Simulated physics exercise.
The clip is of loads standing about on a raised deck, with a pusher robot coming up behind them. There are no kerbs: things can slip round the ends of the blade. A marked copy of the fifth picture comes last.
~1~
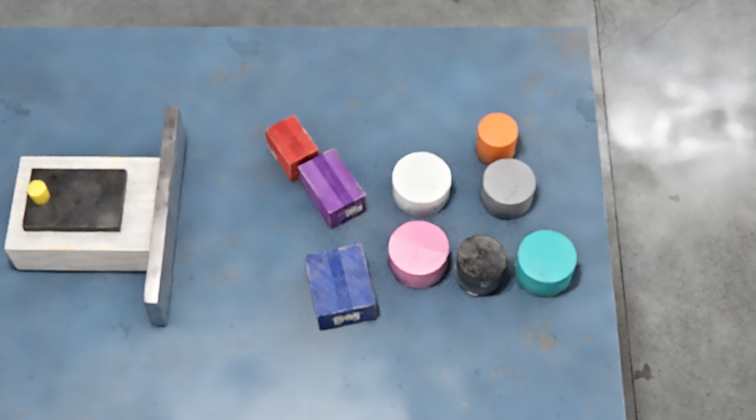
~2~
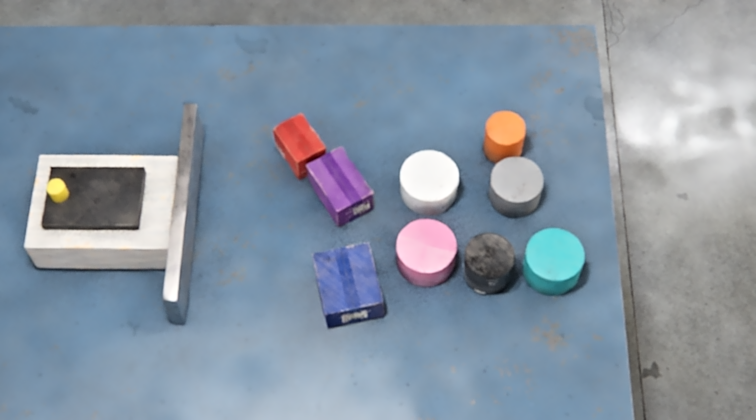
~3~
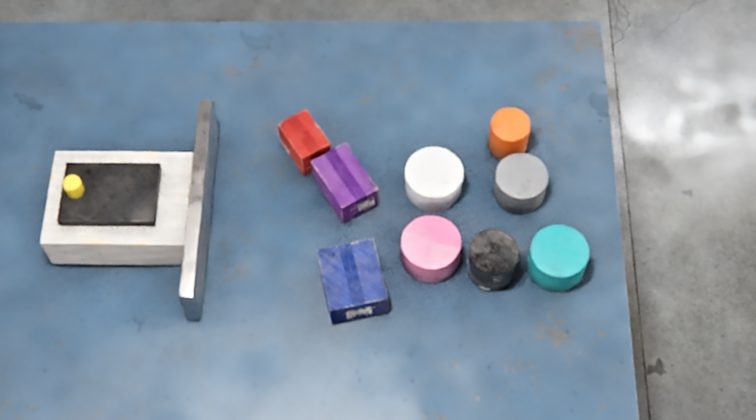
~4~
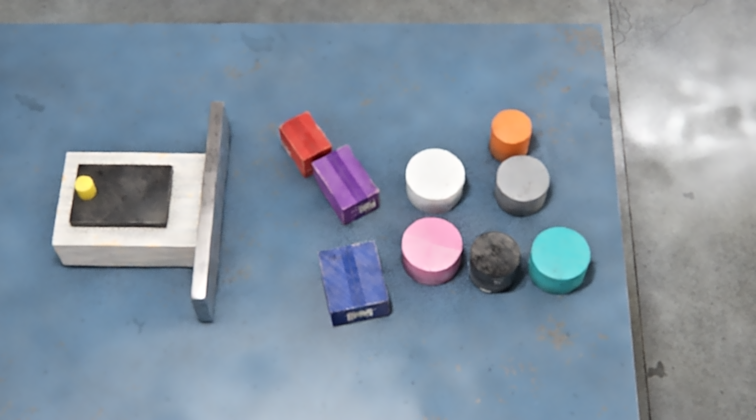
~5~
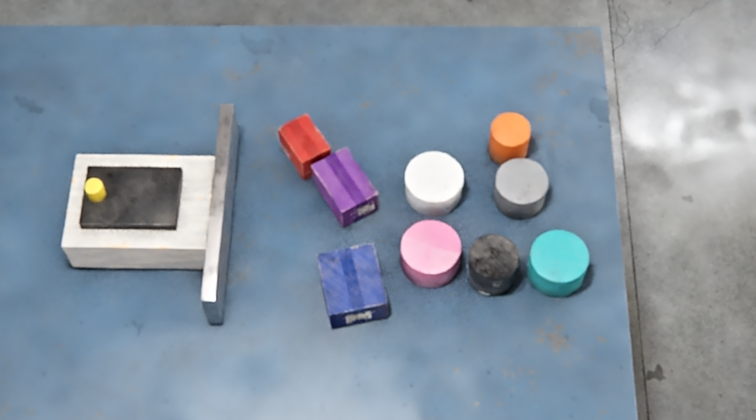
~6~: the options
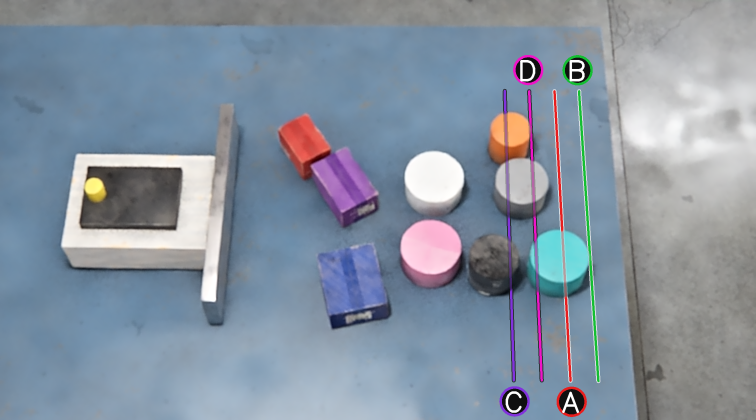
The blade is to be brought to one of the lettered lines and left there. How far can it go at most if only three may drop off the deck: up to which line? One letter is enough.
As far as mark D.
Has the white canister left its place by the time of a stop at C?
By then, yes.
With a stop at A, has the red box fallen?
No.
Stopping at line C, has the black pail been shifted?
By then, yes.
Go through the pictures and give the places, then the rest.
In the first picture, turquoise canister (545, 264); black pail (480, 266); red box (293, 149).
In the second picture, robot (102, 197); purple parcel (340, 187).
In the third picture, robot (118, 193); orange canister (509, 134).
In the fourth picture, robot (130, 194); grey canister (521, 186).
In the fifth picture, robot (139, 197); turquoise canister (558, 264); black pail (493, 266); red box (306, 147).
On the marked copy, A at (562, 227); B at (588, 227); C at (509, 226); D at (535, 227).
Taking D. A third of the way, robot (252, 197); red box (360, 138); blue parcel (366, 288).
Two thirds of the way, robot (366, 198); turquoise canister (596, 276); grey canister (573, 193).
When it is over, robot (455, 198); turquoise canister over the edge; grey canister over the edge; two fallen.
As for the rest, A drops five; B drops five; C is within the limit but short.
